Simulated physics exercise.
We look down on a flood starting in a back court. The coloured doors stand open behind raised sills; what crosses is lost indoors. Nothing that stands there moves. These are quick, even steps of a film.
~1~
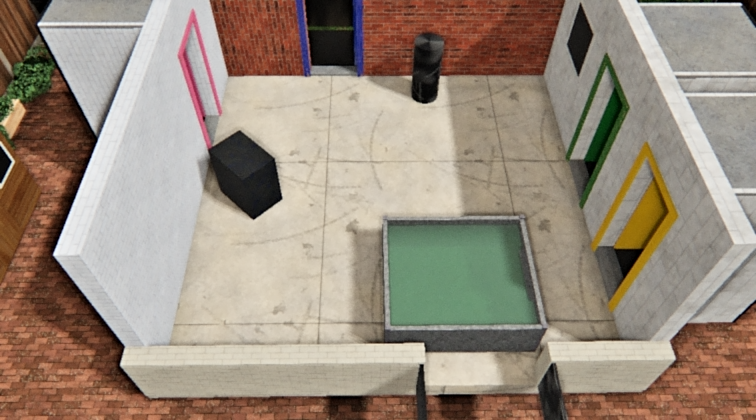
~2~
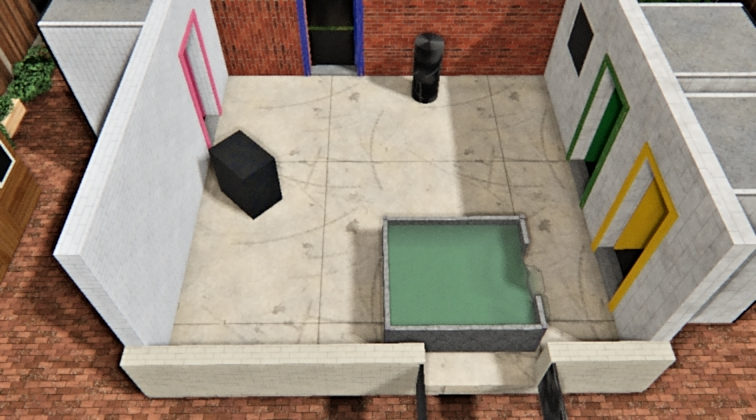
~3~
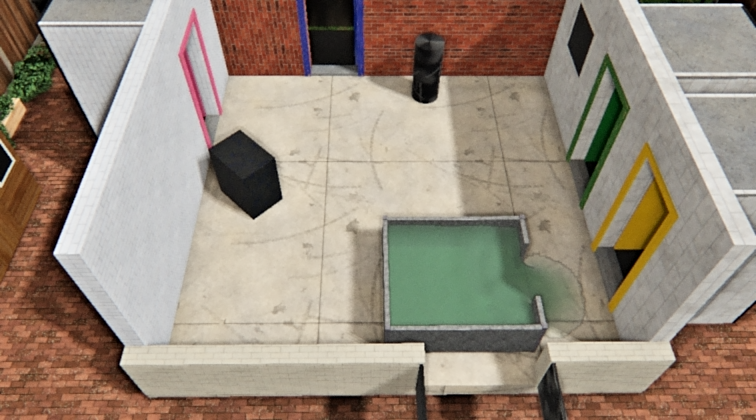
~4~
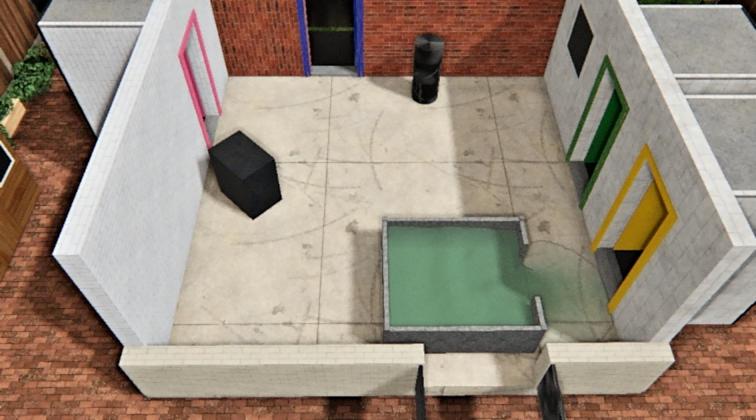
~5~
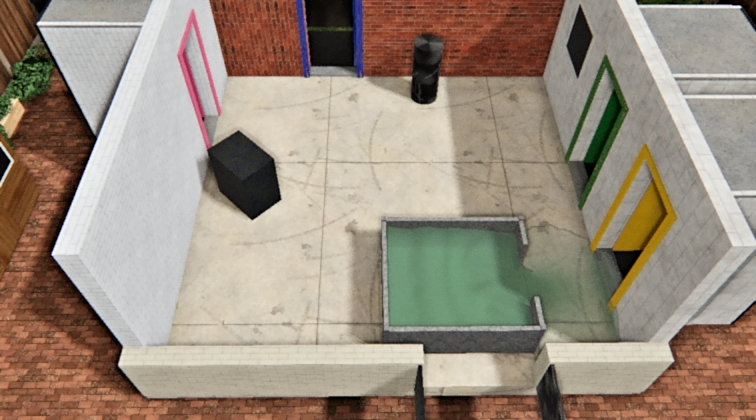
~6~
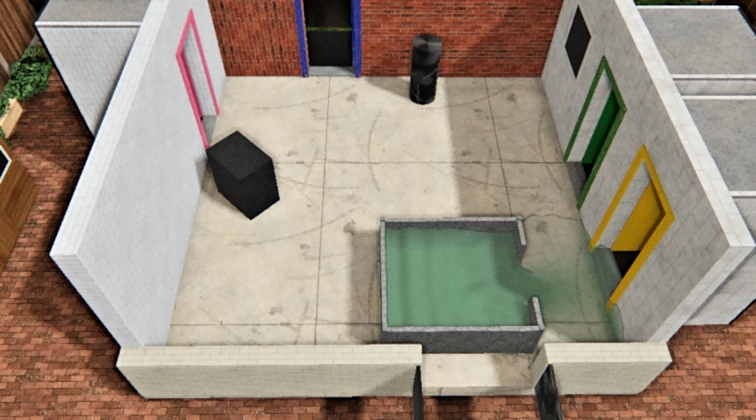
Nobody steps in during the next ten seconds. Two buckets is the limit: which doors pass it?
The green door stays under that; the pink door stays under that; the yellow door takes more than that; the blue door stays under that.
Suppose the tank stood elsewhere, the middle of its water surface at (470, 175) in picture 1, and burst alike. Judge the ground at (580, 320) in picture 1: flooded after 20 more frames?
There: Under water.
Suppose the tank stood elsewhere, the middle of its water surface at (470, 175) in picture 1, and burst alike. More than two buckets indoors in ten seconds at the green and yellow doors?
Then: Green door floods; yellow door stays under.
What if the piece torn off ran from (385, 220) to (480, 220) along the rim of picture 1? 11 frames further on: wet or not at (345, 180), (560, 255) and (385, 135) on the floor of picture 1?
In that order: Under water, not flooded, wet.
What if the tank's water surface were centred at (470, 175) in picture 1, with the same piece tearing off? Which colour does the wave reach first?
First comes the green-painted one.
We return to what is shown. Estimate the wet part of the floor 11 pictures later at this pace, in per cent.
Near 20 in a hundred.
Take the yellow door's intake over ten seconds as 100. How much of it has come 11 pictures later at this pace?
Close to 55 %.
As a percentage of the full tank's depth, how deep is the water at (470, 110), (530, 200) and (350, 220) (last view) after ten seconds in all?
In that order: 12, 4 and 4 per cent.
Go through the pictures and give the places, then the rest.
In the first frame, the tank at (459, 272) is whole and still.
In the second frame, the front is at a hidden place, out from the gap at (523, 287).
In the third frame, water pours out at (522, 288) and has run to (579, 305).
In the fourth frame, the front is at (610, 313), out from the gap at (522, 289).
In the fifth frame, water pours out at (521, 288) and has run to a hidden place.
In the sixth frame, water pours out at (520, 288) and has run to (583, 227).
A moment on, water covers 10 % of the floor; the green door wet at the sill, nothing in, the pink door not reached, the yellow door over two buckets in, the blue door not reached.
Next, water covers 20 % of the floor; the green door wet at the sill, nothing in, the pink door not reached, the yellow door far over two buckets in, the blue door not reached.
Then, water covers 35 % of the floor; the green door wet at the sill, nothing in, the pink door not reached, the yellow door far over two buckets in, the blue door not reached.
Later, water covers 50 % of the floor; the green door wet at the sill, nothing in, the pink door not reached, the yellow door far over two buckets in, the blue door wet at the sill, nothing in.
In the end, water covers 80 % of the floor; the green door wet at the sill, nothing in, the pink door under two buckets in, the yellow door far over two buckets in, the blue door wet at the sill, nothing in.
